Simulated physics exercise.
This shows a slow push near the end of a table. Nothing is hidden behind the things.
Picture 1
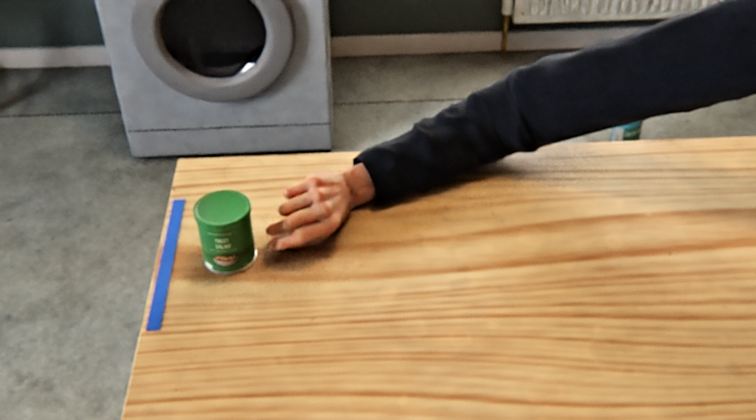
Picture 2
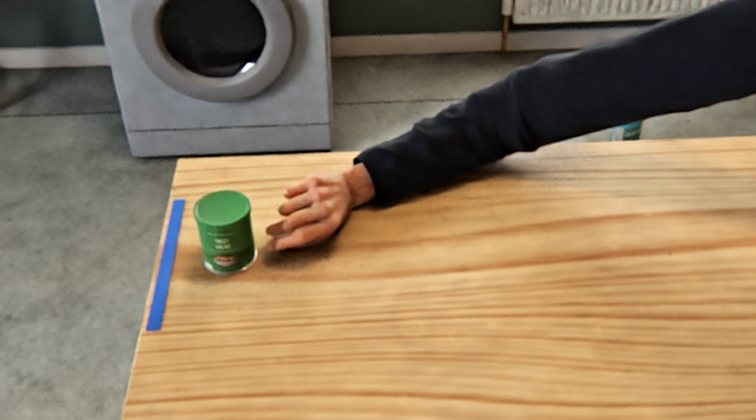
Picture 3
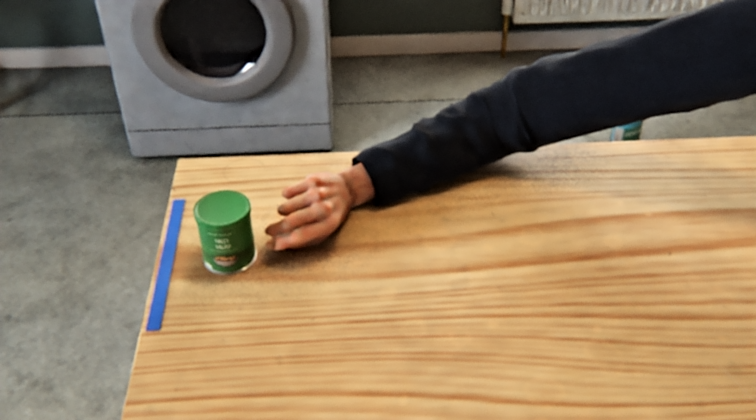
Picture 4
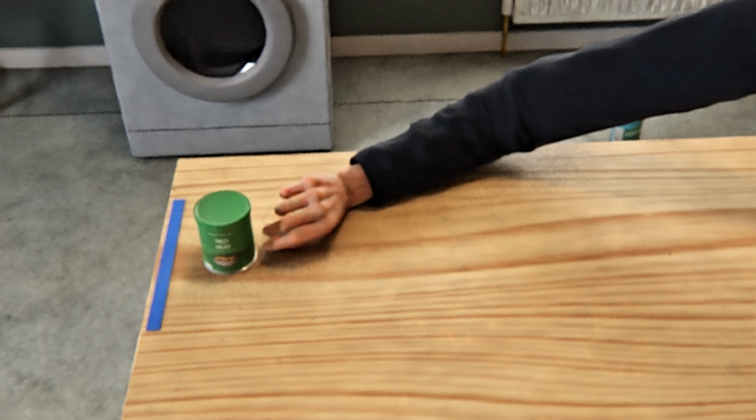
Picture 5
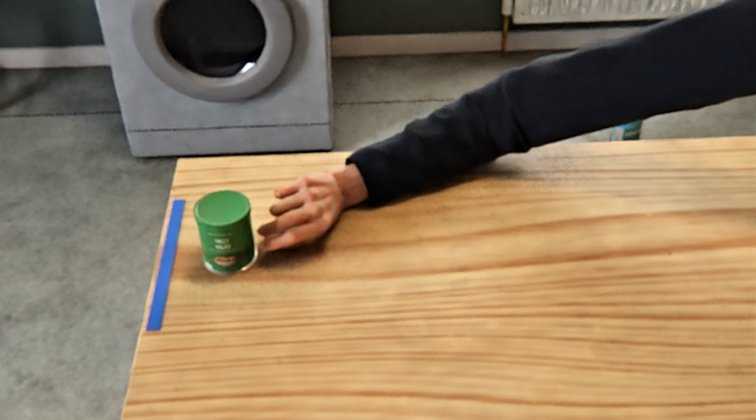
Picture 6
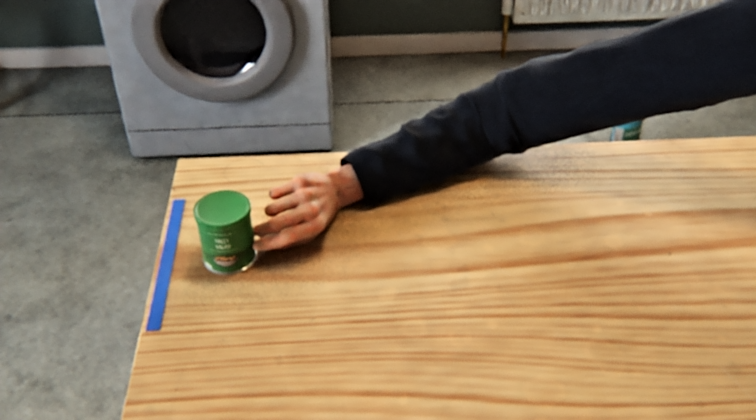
On a wooden table near a blue tape strip, a hand edging slightly left toward a green pot that stays still.
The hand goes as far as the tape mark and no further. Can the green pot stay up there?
In the end the green pot drops to the floor.
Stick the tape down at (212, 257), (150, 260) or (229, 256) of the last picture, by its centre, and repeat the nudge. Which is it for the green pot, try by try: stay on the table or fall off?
The green pot remains on top; falls off the table; remains on top.
Then, 1.64 s later than the last frame, green pot tilted by 50° near (108, 271).
When it is over, the green pot goes over the edge.
